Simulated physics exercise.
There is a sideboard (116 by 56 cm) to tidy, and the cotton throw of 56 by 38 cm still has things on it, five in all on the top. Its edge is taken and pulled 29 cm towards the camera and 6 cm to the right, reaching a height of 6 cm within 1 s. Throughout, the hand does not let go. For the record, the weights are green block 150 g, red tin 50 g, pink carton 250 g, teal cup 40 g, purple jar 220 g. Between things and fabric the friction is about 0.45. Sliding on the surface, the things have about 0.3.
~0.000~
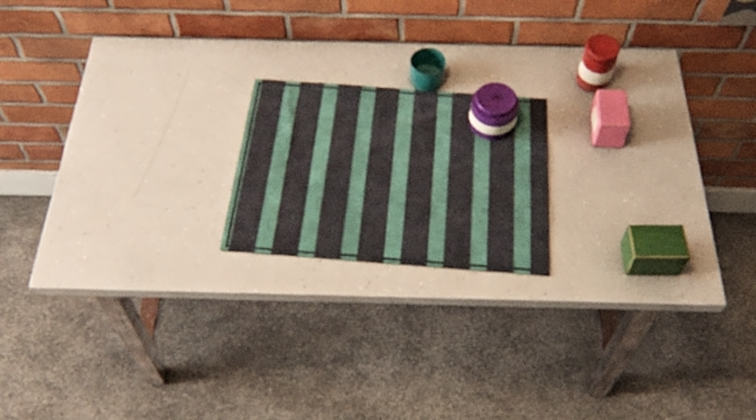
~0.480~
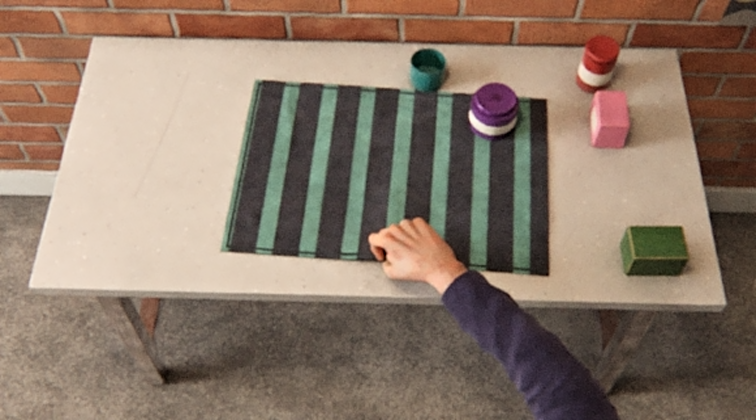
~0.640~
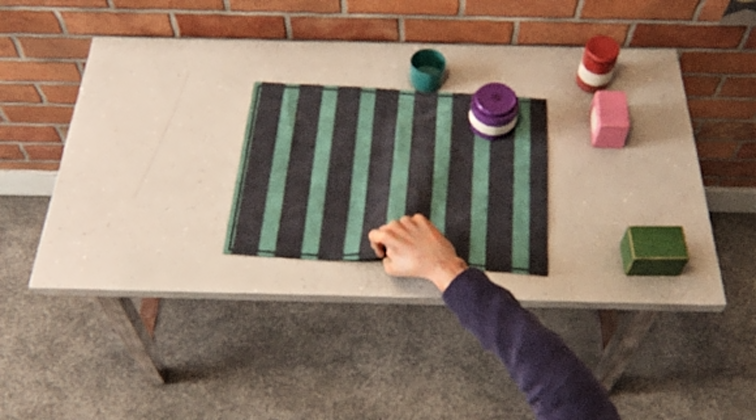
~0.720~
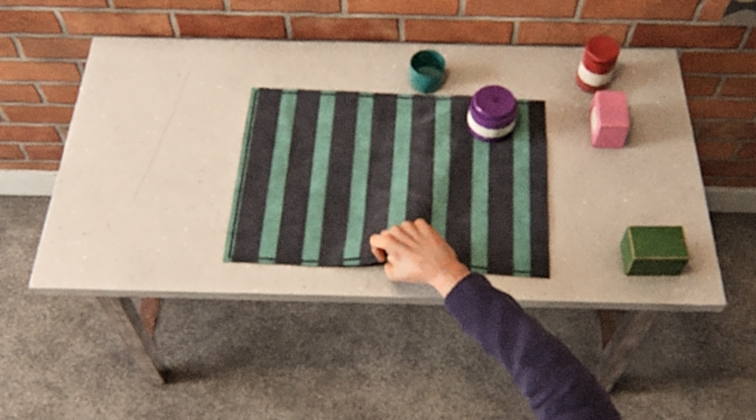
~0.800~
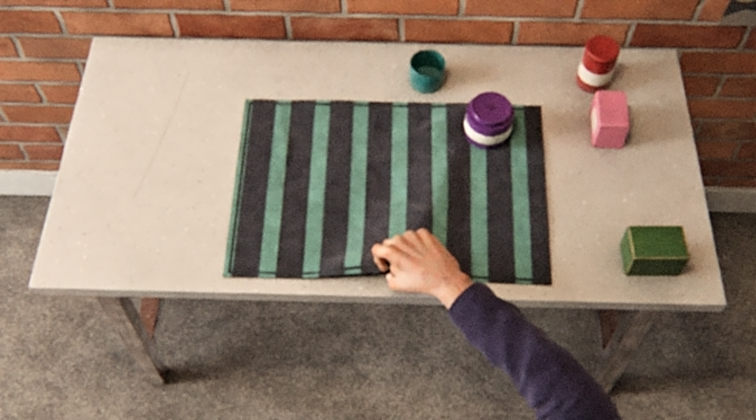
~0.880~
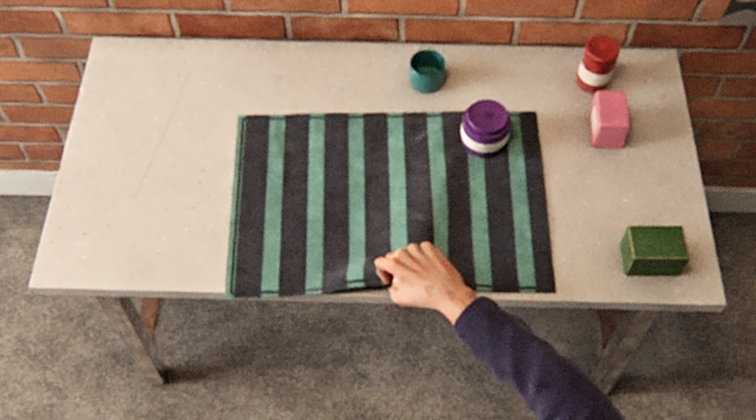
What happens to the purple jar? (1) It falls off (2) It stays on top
(2) It stays on top.
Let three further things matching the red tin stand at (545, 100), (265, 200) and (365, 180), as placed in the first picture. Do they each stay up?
So it goes: The first one is still up there, the next ends up off, the last ends up off.
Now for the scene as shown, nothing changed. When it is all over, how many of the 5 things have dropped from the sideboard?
After counting, the figure is 0.
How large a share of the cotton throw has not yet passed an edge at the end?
Roughly 30%.
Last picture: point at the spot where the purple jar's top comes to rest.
The top finishes roughly at pixel (461, 220) of the last view.
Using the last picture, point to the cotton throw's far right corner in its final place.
That corner ends up near pixel (502, 198) in the last view.
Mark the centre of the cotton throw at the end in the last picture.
The midpoint is close to pixel (411, 316).
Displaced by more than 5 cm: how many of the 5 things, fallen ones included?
All told, 1.
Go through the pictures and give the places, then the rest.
Purple jar (496, 97); cotton throw corners (220, 250) (255, 79) (547, 99) (549, 276), in the first frame.
Cotton throw corners (221, 251) (255, 80); grip (383, 258), in the second frame.
Cotton throw corners (223, 254) (255, 82); grip (384, 255), in the third frame.
Purple jar (495, 100); cotton throw corners (223, 261) (252, 88); grip (385, 260), in the fourth frame.
Purple jar (491, 107); cotton throw corners (223, 277) (246, 99); grip (387, 270), in the fifth frame.
Purple jar (488, 115); cotton throw corners (225, 298) (238, 116) (536, 112) (556, 293); grip (390, 283), in the sixth frame.
After 1.1 s, 80 % of the cotton throw is still over the top; purple jar 11 cm off its start.
After 1.2 s, 60 % of the cotton throw is still over the top; purple jar 18 cm off its start.
After 1.4 s, 40 % of the cotton throw is still over the top; purple jar 25 cm off its start at (463, 209).
After 1.6 s, 35 % of the cotton throw is still over the top; purple jar 27 cm off its start.
After 3.2 s, 30 % of the cotton throw is still over the top; purple jar 27 cm off its start at (461, 220).
